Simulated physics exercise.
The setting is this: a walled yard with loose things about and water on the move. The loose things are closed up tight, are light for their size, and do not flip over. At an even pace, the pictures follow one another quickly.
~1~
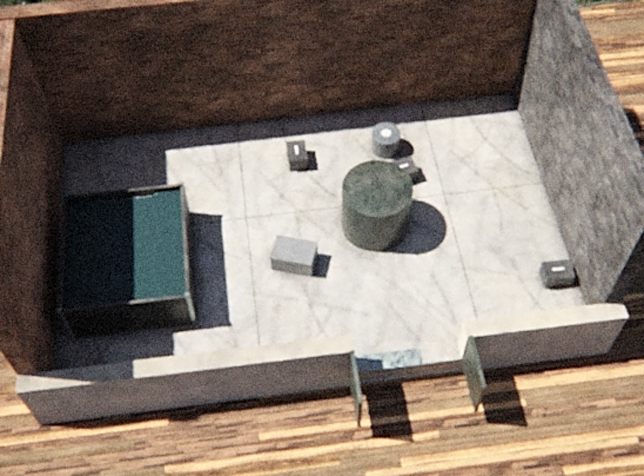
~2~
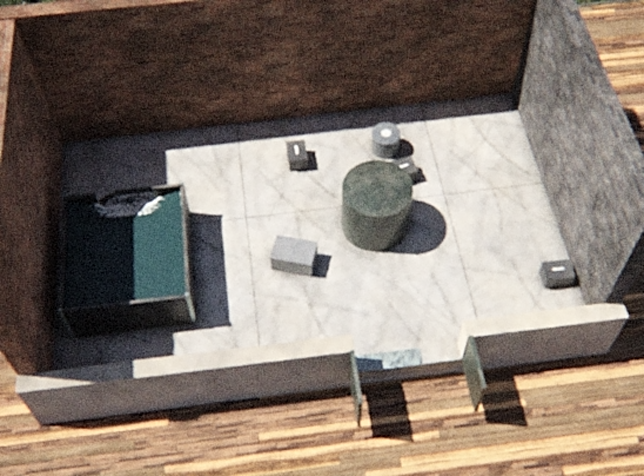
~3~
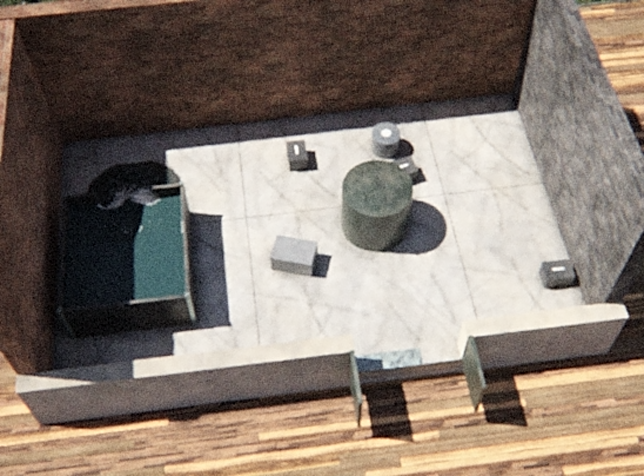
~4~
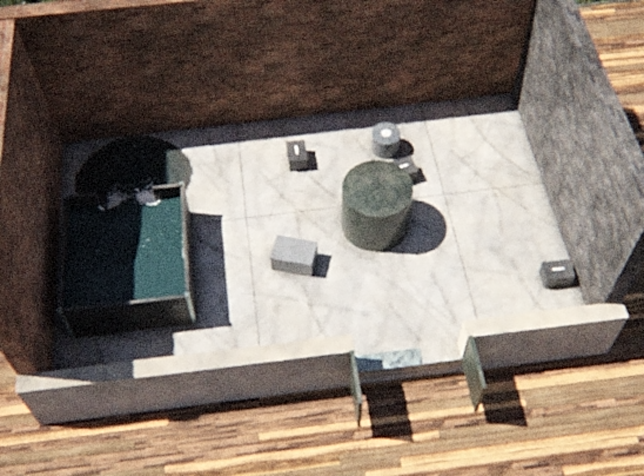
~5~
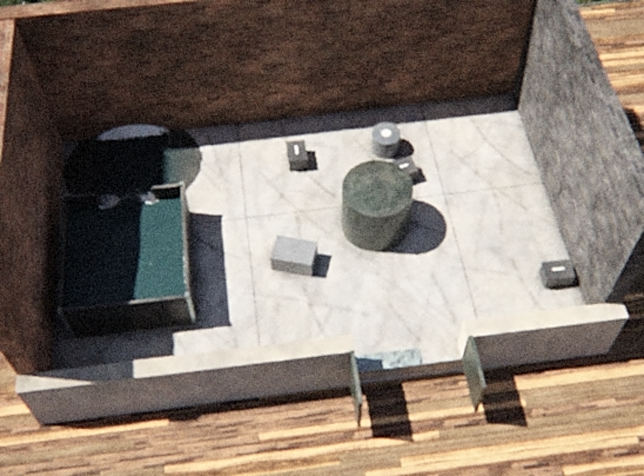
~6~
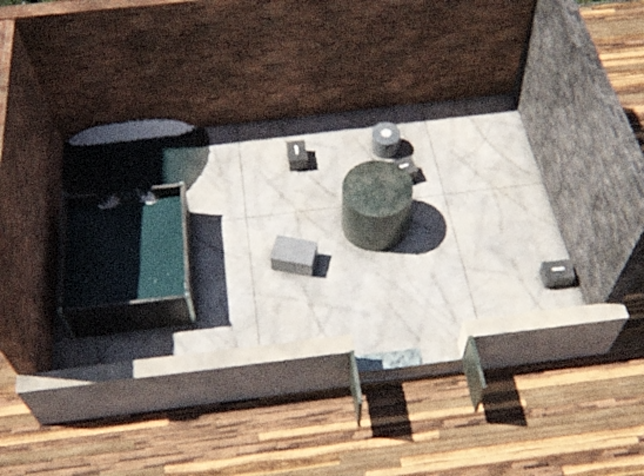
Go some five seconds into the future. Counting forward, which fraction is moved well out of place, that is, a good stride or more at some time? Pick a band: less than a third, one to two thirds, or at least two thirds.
The fraction is one to two thirds of them.
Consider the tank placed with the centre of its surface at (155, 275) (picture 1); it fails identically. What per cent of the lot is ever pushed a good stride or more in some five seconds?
I'd put it close to 60 percent.
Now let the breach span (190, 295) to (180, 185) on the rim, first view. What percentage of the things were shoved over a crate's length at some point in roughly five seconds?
Close to 100 %.
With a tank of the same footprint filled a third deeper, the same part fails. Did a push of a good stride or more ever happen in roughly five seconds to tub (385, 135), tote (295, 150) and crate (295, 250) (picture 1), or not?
First one reached the mark, second one reached the mark, third one stopped before it.
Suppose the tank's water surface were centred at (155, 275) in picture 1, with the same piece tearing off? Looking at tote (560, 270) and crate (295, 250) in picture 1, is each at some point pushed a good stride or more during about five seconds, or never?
One after the other: Never so far, never so far.
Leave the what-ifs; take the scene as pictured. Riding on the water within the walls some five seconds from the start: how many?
Tally at that point: 2.
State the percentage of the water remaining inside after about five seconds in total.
Something like 100 per cent, give or take.
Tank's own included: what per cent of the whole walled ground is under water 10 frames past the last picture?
Estimate: Close to 35 in a hundred.
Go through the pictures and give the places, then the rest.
The first picture shows a crate at (294, 250) rests on the ground; a tote at (297, 150), on the bottom; 0 of 5 have shifted.
The second picture shows a crate at (294, 250), on the bottom; a tote at (297, 150) rests on the ground; 0 of 5 have shifted.
The third picture shows a crate at (294, 250) rests on the ground; a tote at (297, 150), on the bottom; 0 of 5 have shifted.
The fourth picture shows a crate at (294, 250), on the bottom; a tote at (297, 150), on the bottom; 0 of 5 have shifted.
The fifth picture shows a crate at (294, 250), on the bottom; a tote at (297, 150), on the bottom; 0 of 5 have shifted.
The sixth picture shows a crate at (294, 250), on the bottom; a tote at (297, 150), on the bottom; 0 of 5 have shifted.
A moment on, 0 of 5 are well off their spots; 0 afloat.
Next, 0 of 5 are well off their spots; 0 afloat.
Later, 3 of 5 are well off their spots; 2 afloat.
In the end, 3 of 5 are well off their spots, and 3 have been at some point; 2 afloat.
